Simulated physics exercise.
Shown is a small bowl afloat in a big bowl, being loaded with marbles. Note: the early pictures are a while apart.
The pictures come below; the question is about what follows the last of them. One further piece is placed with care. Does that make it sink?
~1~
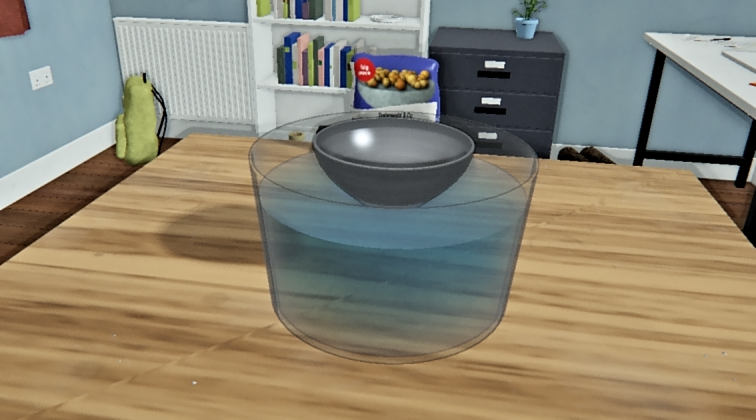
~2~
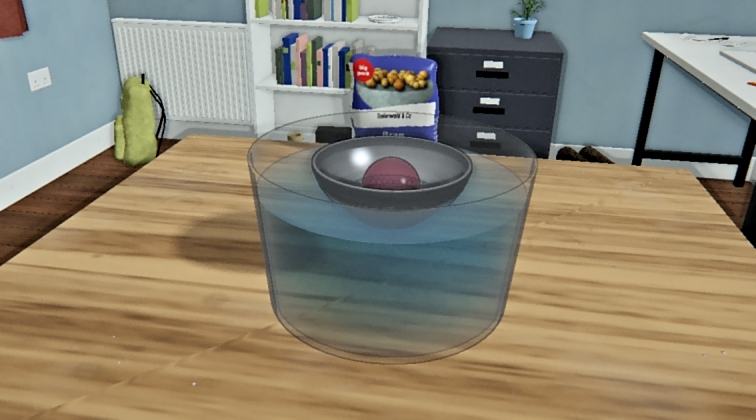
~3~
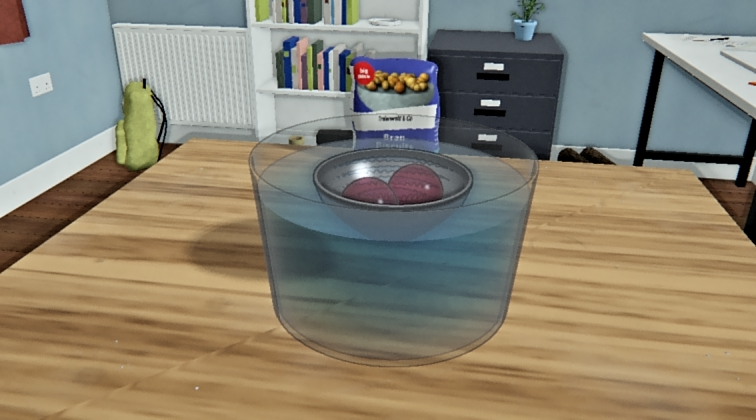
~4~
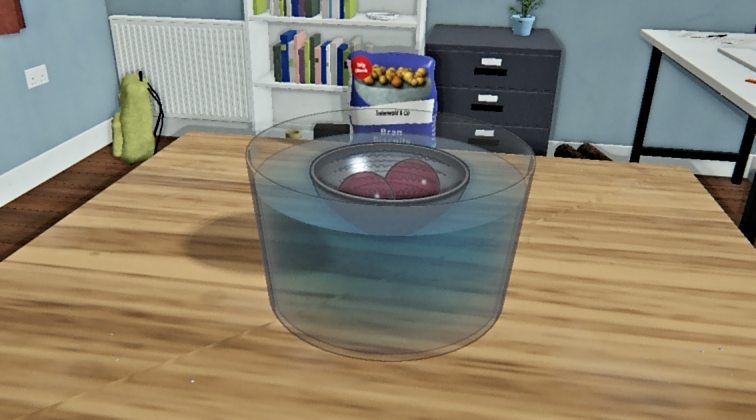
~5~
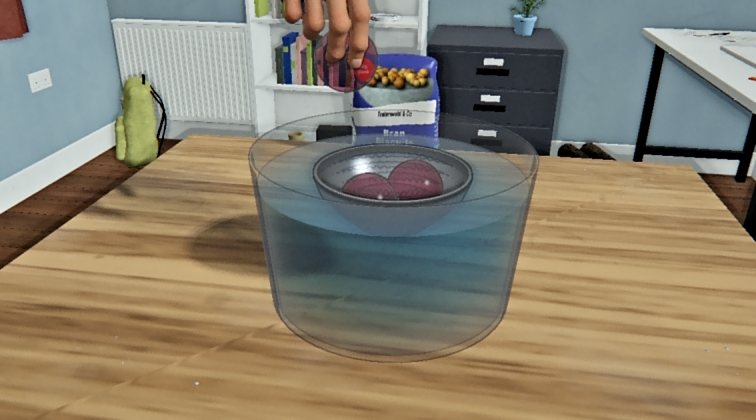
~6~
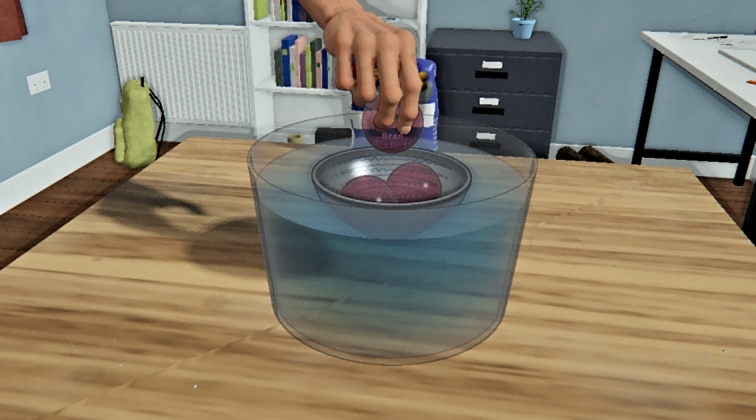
Goes down.
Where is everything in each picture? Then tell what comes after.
In the first frame, small bowl (394, 141) empty; most of its side above the surface.
In the second frame, small bowl (392, 162) with one aboard; about a third of its side above the surface.
In the third frame, small bowl (393, 176) with two aboard; hardly any of its side above the surface.
In the fourth frame, small bowl (390, 171) with two aboard; hardly any of its side above the surface.
In the fifth frame, small bowl (393, 172) with two aboard; hardly any of its side above the surface; the next glass marble in the hand at (346, 60).
In the sixth frame, small bowl (391, 174) with two aboard; hardly any of its side above the surface; the next glass marble in the hand at (393, 123).
A moment on, the glass marble is in and the small bowl dips.
Further on, water pours in over its edge.
When it is over, the small bowl lies on the bottom with its load.
